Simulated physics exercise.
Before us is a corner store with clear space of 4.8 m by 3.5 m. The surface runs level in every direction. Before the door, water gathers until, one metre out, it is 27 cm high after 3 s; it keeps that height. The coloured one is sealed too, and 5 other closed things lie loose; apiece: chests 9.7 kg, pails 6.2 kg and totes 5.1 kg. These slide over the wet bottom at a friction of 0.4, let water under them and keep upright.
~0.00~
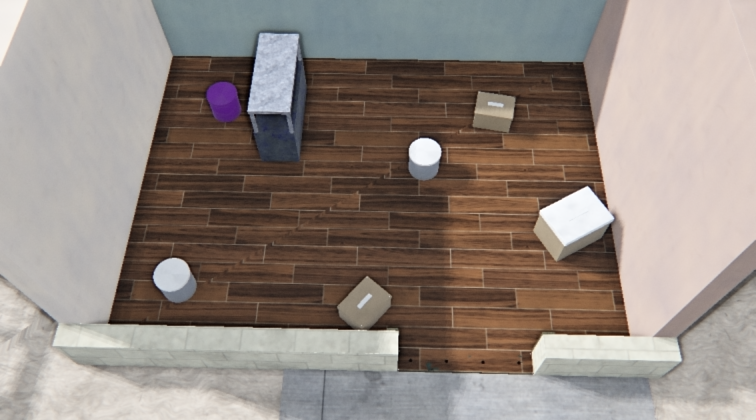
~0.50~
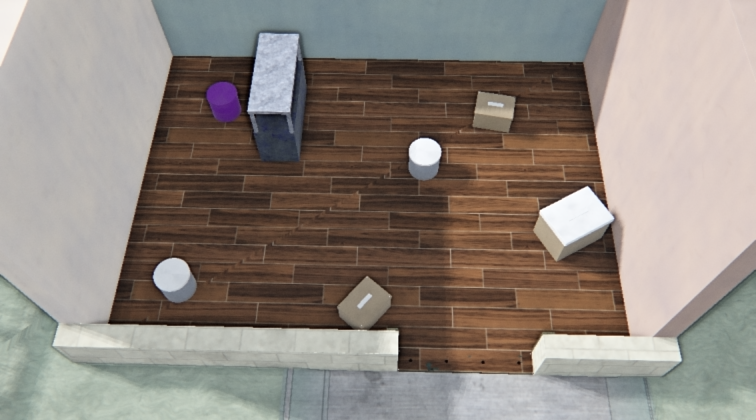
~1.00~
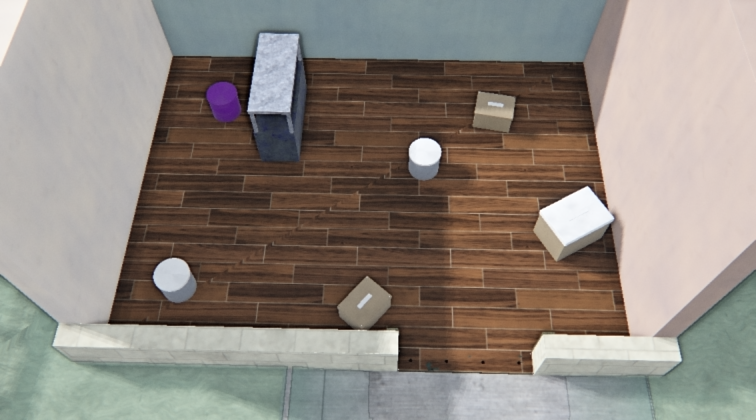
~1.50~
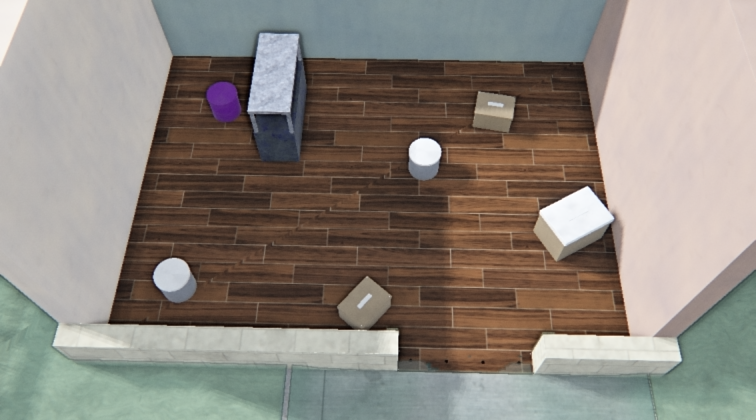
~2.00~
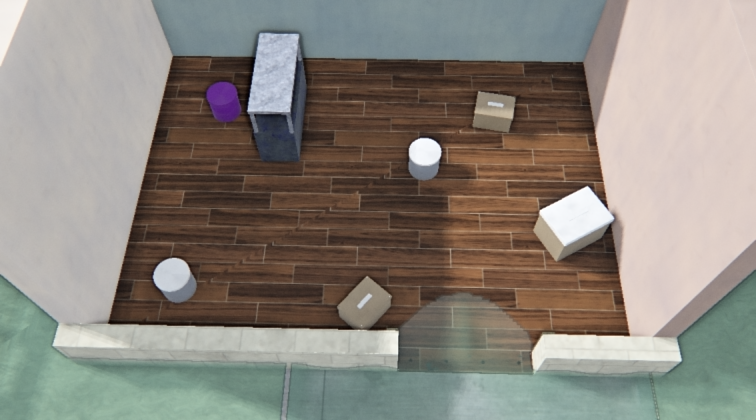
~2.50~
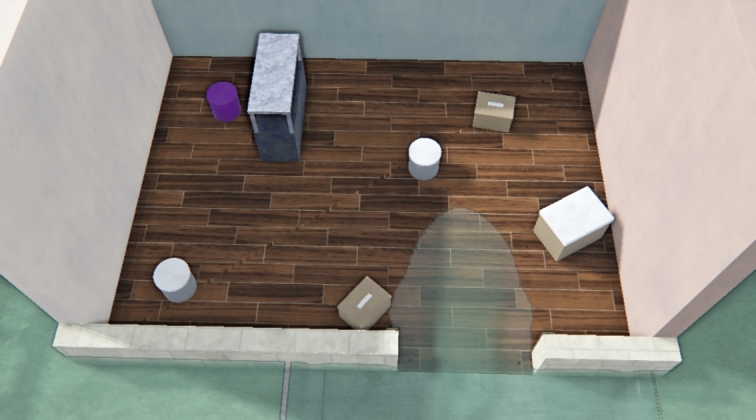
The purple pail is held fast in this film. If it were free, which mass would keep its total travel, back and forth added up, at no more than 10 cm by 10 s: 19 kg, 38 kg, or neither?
19 kg already does it.
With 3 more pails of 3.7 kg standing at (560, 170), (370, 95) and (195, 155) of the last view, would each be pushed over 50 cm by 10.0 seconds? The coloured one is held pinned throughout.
Note, in sequence: Exceeded, exceeded, exceeded.
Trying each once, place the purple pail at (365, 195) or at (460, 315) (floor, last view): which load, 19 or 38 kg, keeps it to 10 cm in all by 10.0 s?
In order: Even the lighter mass works; only the heavier one succeeds.
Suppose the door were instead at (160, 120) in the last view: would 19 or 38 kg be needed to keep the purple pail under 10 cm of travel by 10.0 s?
Then only the heavier mass works.
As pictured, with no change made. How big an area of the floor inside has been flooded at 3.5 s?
Wet area: Approx. 6.0 m2.
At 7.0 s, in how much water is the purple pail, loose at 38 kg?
Something like 3 centimetres.
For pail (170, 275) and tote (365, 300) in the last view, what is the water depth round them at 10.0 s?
Depths: Near 9 cm, then near 3 cm.
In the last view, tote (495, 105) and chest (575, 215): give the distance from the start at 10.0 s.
Shifts: 80 cm / 250 cm.
After 3.5 s the purple pail would be 0 cm from its start with 19 kg and 0 cm from its start with 38 kg; 0 cm of water round it then.
After 4.5 s the purple pail would be 0 cm from its start with 19 kg and 0 cm from its start with 38 kg; 0 cm of water round it then.
After 7.0 s the purple pail would be 0 cm from its start with 19 kg and 0 cm from its start with 38 kg; 3 cm of water round it then.
After 10.0 s the purple pail would be 0 cm from its start with 19 kg and 0 cm from its start with 38 kg; 7 cm of water round it then.
